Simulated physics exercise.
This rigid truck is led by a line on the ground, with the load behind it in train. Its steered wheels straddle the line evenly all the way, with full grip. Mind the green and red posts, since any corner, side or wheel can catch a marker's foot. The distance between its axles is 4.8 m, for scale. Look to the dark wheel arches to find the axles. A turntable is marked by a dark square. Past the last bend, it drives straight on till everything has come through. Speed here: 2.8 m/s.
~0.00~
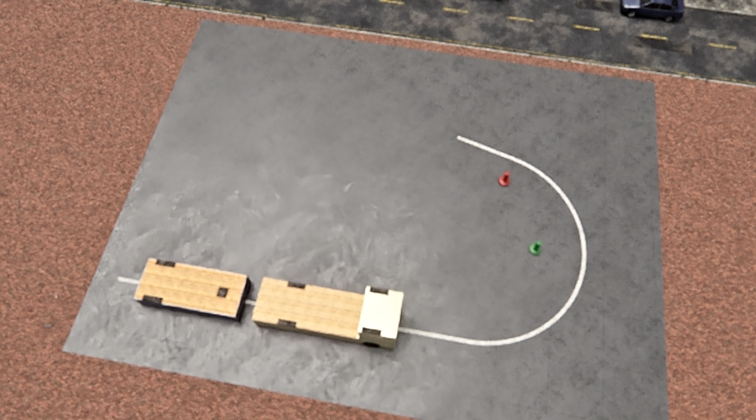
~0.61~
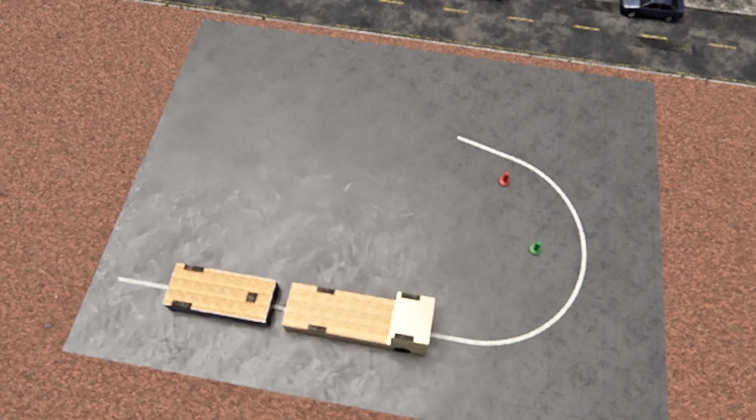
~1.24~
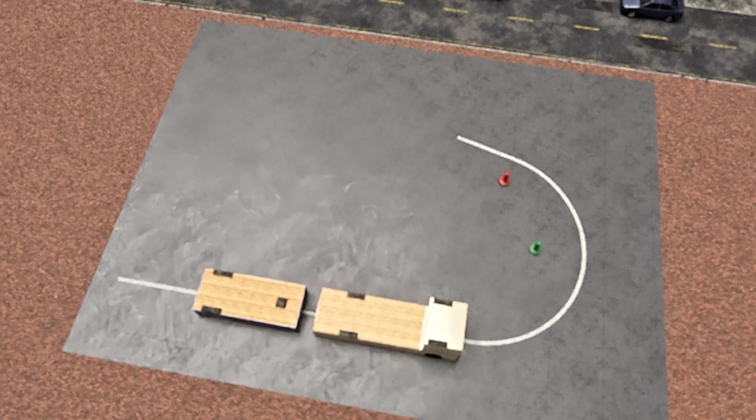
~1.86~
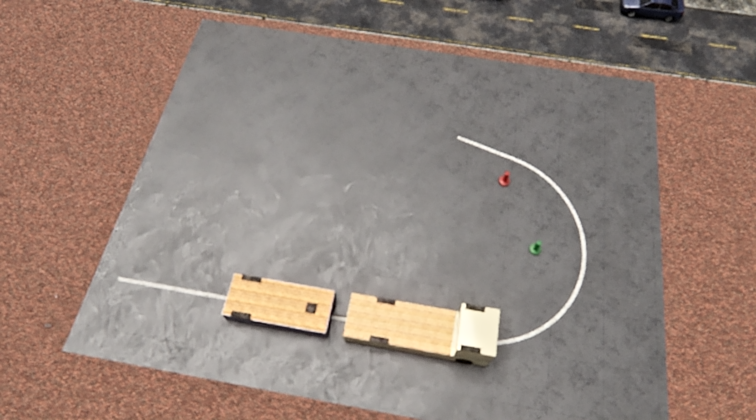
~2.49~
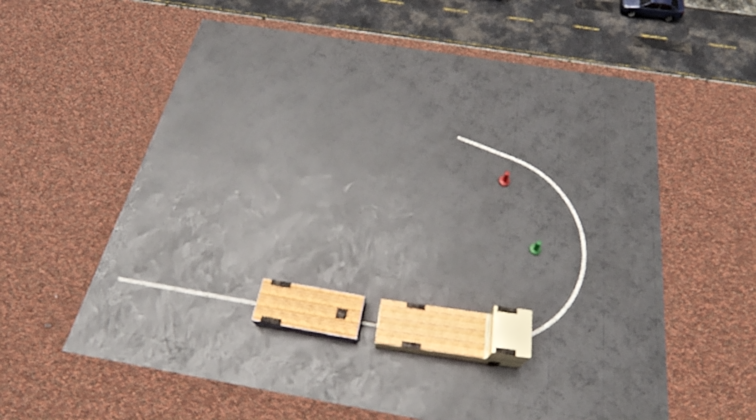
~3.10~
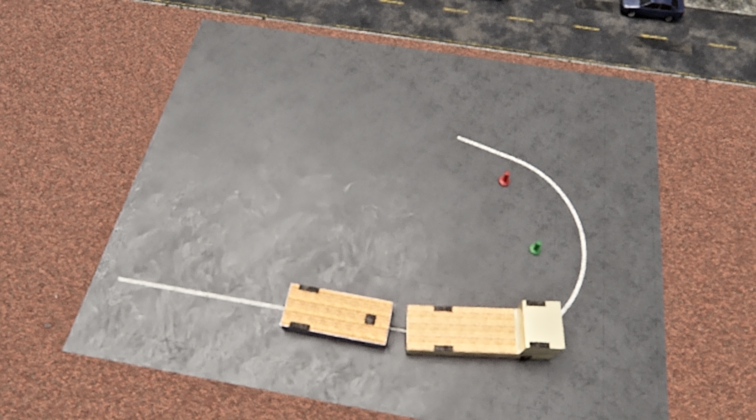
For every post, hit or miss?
Green hit, red hit.
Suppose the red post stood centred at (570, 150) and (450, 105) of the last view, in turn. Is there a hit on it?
Results in order - no collision, no collision.
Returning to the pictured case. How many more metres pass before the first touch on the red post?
I'd reckon around 14.5 metres from the last picture.
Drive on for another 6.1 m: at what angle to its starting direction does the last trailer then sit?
Around 5 degrees.
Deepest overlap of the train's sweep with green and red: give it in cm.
Green about 160 and red about 160.
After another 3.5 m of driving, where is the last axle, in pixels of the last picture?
Somewhere around pixel (358, 317).
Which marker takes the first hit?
It's the green one.
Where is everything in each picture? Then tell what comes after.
The first frame shows nose (396, 323); last axle (159, 281); still straight; green (536, 247), red (505, 179); 1 trailer.
The second frame shows nose (427, 328); last axle (188, 286); still straight.
The third frame shows nose (458, 334); last axle (217, 291); still straight.
The fourth frame shows nose (489, 339); last axle (246, 297); still straight.
The fifth frame shows nose (522, 341); last axle (276, 302); turned 2°.
The sixth frame shows nose (551, 332); last axle (304, 307); turned 8°; green (536, 247), red (505, 179).
By 5.5 s, the last axle is at (405, 323) of the last picture, 10 cm off the line.
By 6.4 s, the last axle is at (436, 323) of the last picture, 40 cm off the line; the rigid truck has hit green.
By 7.9 s, the last axle is at (485, 313) of the last picture, 145 cm off the line.
By 8.4 s, the last axle is at (498, 306) of the last picture, 180 cm off the line; the rigid truck has hit red.
By 15.1 s, the last axle is at (429, 127) of the last picture, 85 cm off the line; 2 of 2 struck in all.
